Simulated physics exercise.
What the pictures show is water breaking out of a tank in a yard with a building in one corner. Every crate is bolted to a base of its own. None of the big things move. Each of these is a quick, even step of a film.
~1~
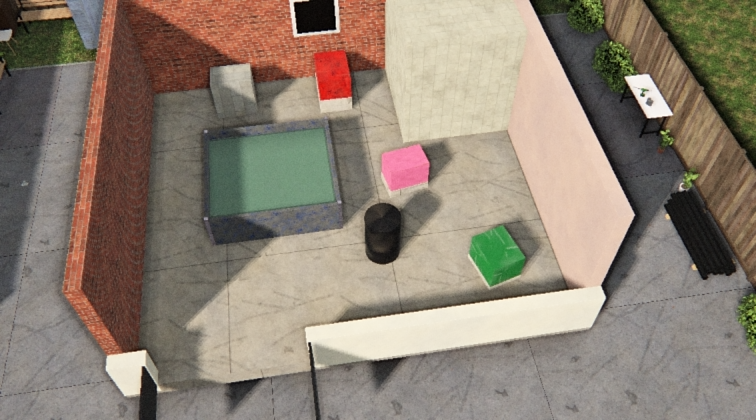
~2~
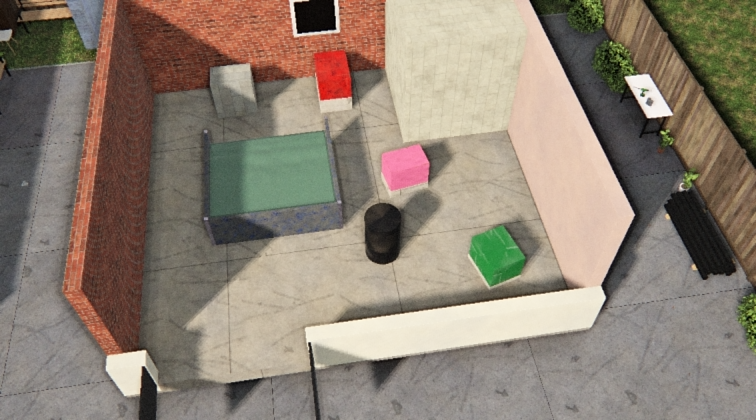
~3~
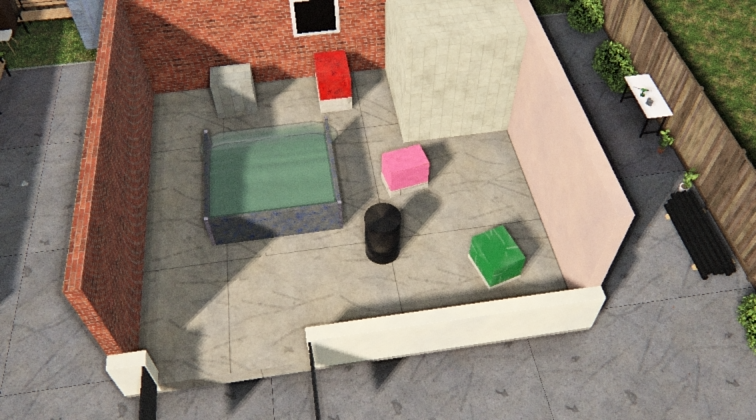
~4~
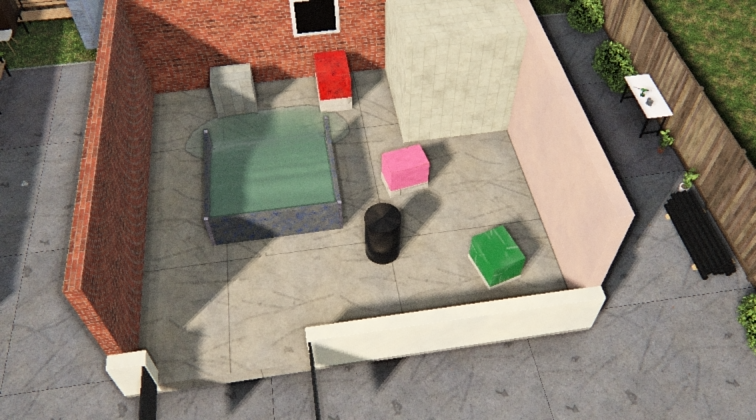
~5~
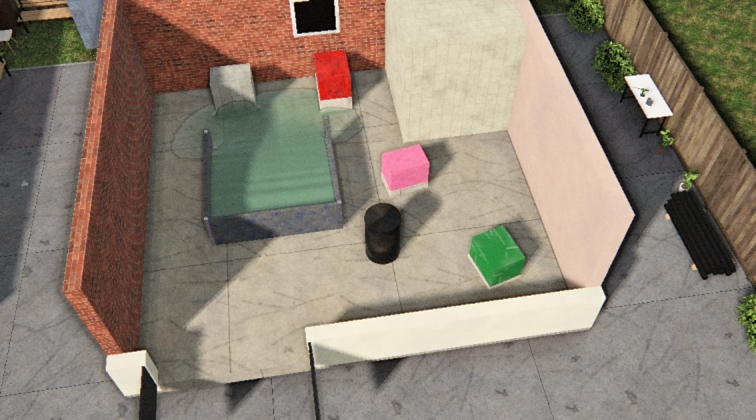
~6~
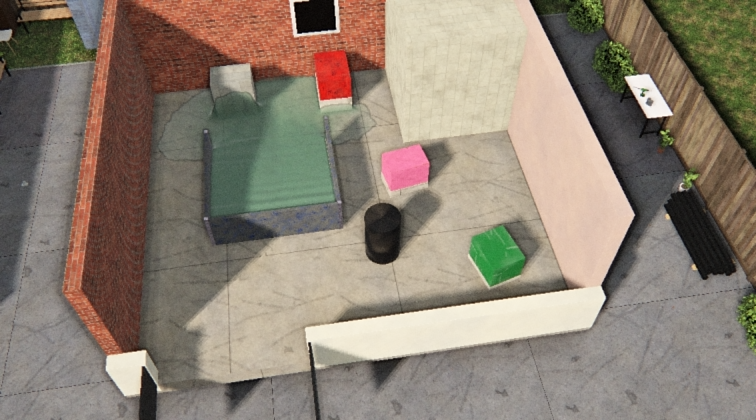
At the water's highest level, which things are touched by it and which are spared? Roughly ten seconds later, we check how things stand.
In order: The pink crate will be reached. The red crate will be reached. The green crate will not be reached.
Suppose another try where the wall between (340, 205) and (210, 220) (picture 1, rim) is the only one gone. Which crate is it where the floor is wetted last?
It's the red crate.
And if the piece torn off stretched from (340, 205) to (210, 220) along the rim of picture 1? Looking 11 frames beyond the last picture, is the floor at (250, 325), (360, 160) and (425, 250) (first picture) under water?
Soaked, untouched, untouched.
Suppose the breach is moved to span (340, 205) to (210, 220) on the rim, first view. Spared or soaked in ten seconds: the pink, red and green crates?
In my view the pink crate is never reached; as for the red crate, it is never reached; the green crate gets reached.
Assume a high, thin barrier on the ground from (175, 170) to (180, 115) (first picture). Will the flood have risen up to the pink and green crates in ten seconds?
The way I see it, the pink one is inundated, and the green one is never reached.
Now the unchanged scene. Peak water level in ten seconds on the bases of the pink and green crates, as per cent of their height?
I'd put it at some 160 % for one and some 70 % for the other, in that order.
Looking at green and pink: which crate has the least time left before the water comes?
Simply the one in pink.
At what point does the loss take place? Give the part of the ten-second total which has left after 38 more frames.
My figure: 35 percent.
A moment on, water covers 20 % of the floor; the pink crate not reached, the red crate water round its plinth, the green crate not reached.
Next, water covers 25 % of the floor; the pink crate water round its plinth, the red crate water round its plinth, the green crate not reached.
Then, water covers 40 % of the floor; the pink crate water round its plinth, the red crate water round its plinth, the green crate not reached.
Later, water covers 75 % of the floor; the pink crate water round its plinth, the red crate water round its plinth, the green crate not reached.
In the end, water covers 90 % of the floor; the pink crate was topped, the red crate was topped, the green crate stayed above the water.
